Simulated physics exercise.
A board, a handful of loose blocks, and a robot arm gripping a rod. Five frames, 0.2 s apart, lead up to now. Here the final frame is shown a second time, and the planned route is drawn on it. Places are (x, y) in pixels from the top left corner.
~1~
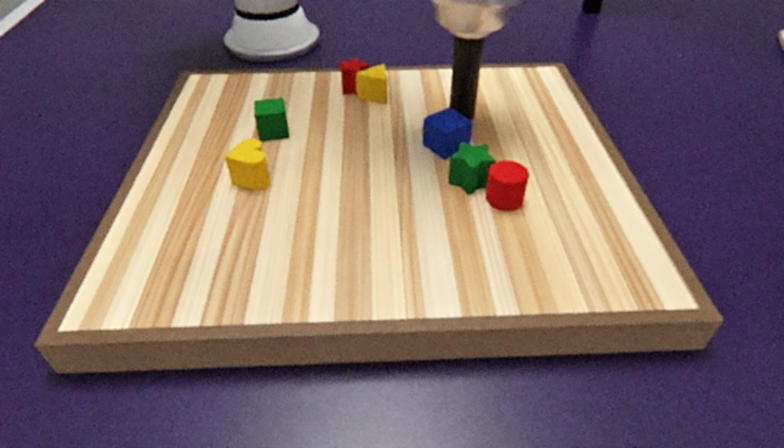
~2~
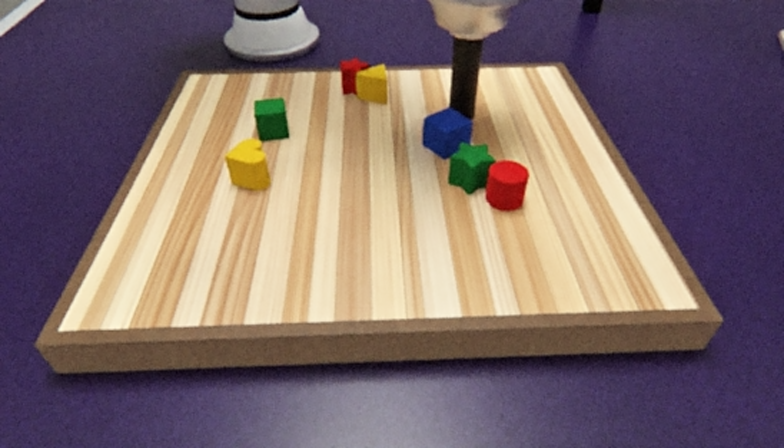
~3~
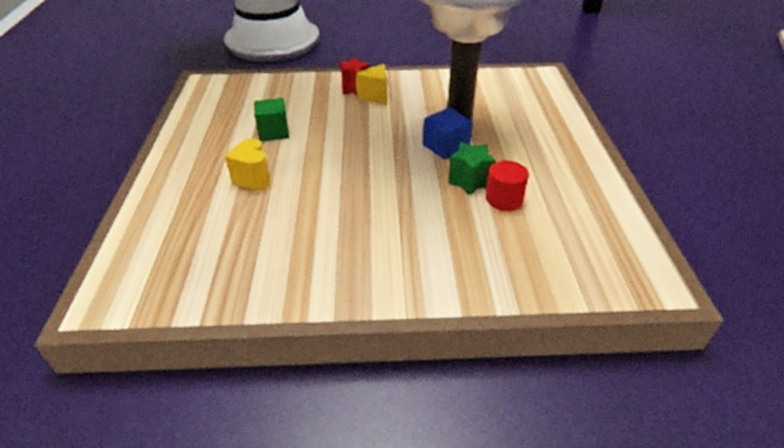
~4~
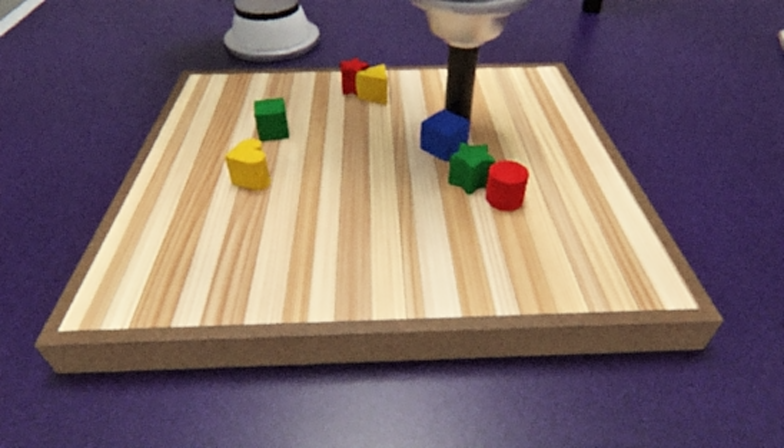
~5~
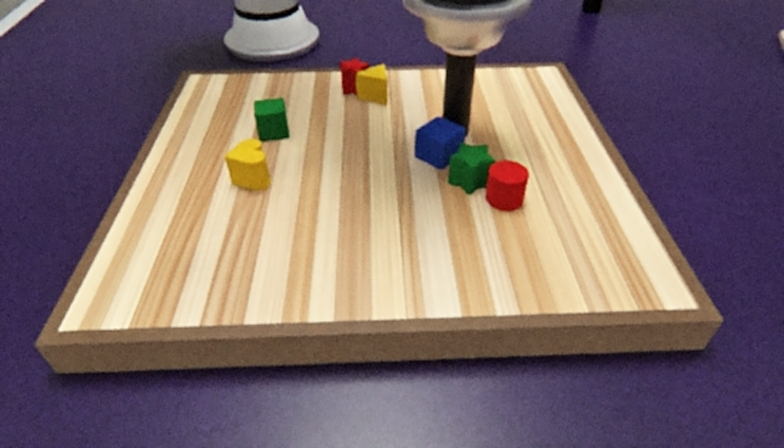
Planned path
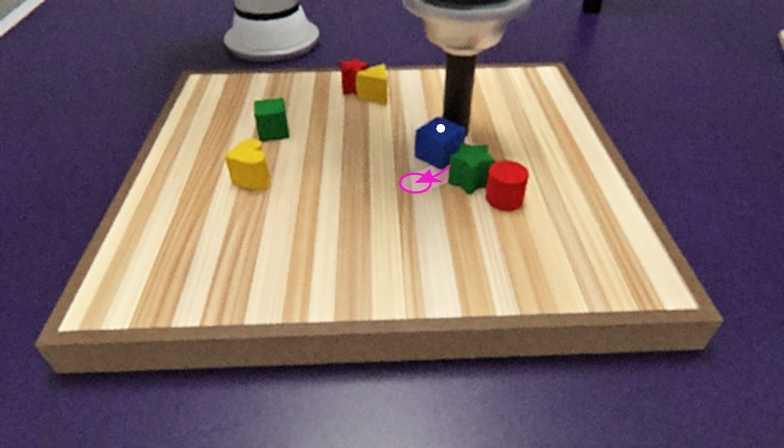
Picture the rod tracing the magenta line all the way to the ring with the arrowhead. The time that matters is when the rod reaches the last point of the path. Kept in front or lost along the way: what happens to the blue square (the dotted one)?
I predict the rod still has it in front.
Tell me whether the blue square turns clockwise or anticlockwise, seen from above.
It swings round clockwise.
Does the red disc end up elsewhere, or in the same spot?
From what I can tell, it will keep its place.
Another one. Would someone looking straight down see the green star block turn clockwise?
No - that is not the case.
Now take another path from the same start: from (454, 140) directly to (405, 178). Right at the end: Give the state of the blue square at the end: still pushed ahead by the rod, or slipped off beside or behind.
As far as I can tell, the blue square is still leading the way in front of the rod.
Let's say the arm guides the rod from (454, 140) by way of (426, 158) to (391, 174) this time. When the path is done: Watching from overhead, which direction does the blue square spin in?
Watching from overhead, you'd notice the blue square rotating counter-clockwise.
Path on the board, from (454, 140) via (455, 157) and (441, 173), ending at (415, 183); the dot is on the blue square.
What follows on the original path. One third of the way, rod (455, 150); blue square (430, 141), turned 20° clockwise.
Two thirds of the way, rod (441, 166); blue square (409, 153), turned 40° clockwise; green star block (474, 160), turned 35° anticlockwise.
At the end, rod (416, 175); blue square (382, 162), turned 40° clockwise; green star block (474, 160), turned 35° anticlockwise; red disc in place.
